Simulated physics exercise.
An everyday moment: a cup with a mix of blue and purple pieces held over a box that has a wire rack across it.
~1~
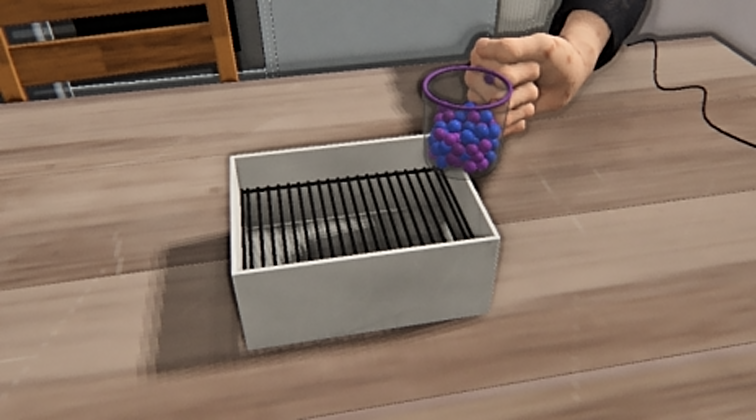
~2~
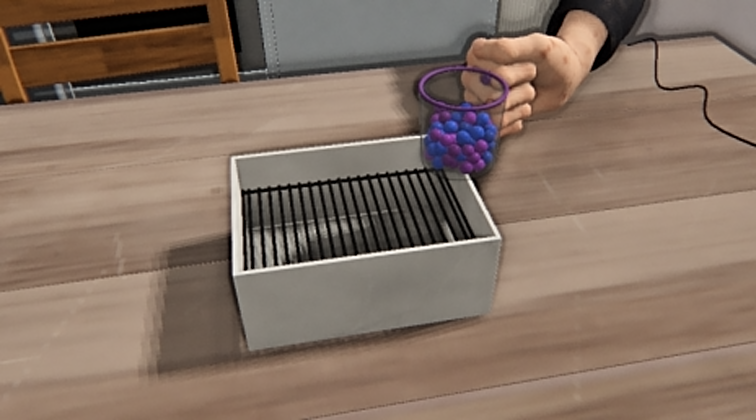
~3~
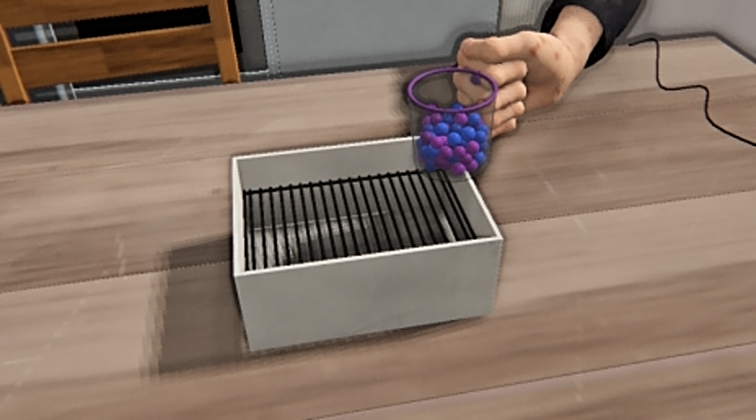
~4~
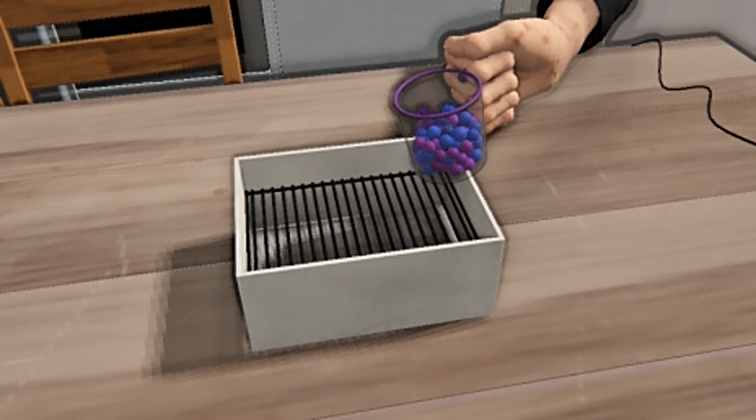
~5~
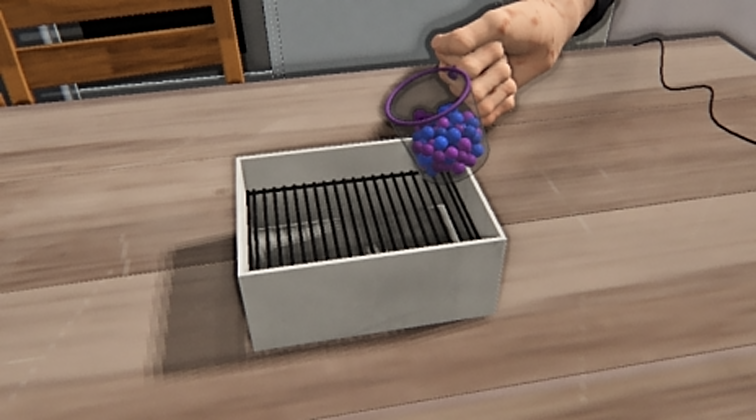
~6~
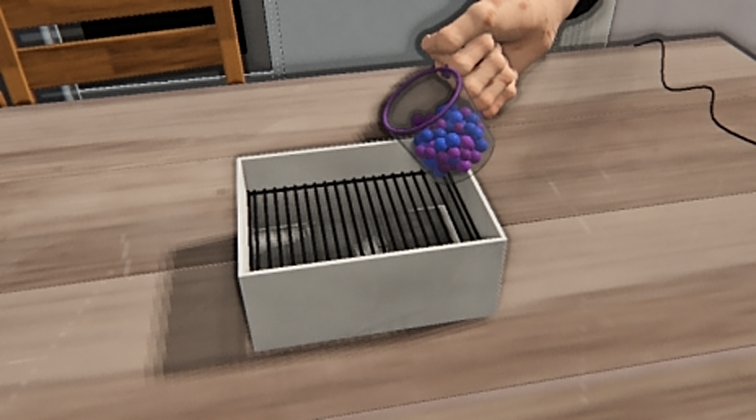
A clear cup of small blue and purple balls, with a hand beside it, shifts slightly left and gradually tilts to the left above a pale open box with a dark wire rack on a wooden table.
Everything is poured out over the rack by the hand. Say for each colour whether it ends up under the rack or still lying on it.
By colour - blue ones still on the rack, purple ones still on the rack.
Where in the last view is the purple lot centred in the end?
Roughly at pixel (379, 209).
Then, 0.63 s after the last picture, blue ones, all in the cup; purple ones, all in the cup.
Then, 1.18 s after the last picture, blue ones, about half in the cup, about half on or over the wires; purple ones, about half in the cup, about half on or over the wires.
Then, 1.65 s after the last picture, blue ones, all on or over the wires; purple ones, all on or over the wires.
At rest, blue ones, all on the wires, none under the rack; purple ones, all on the wires, none under the rack.
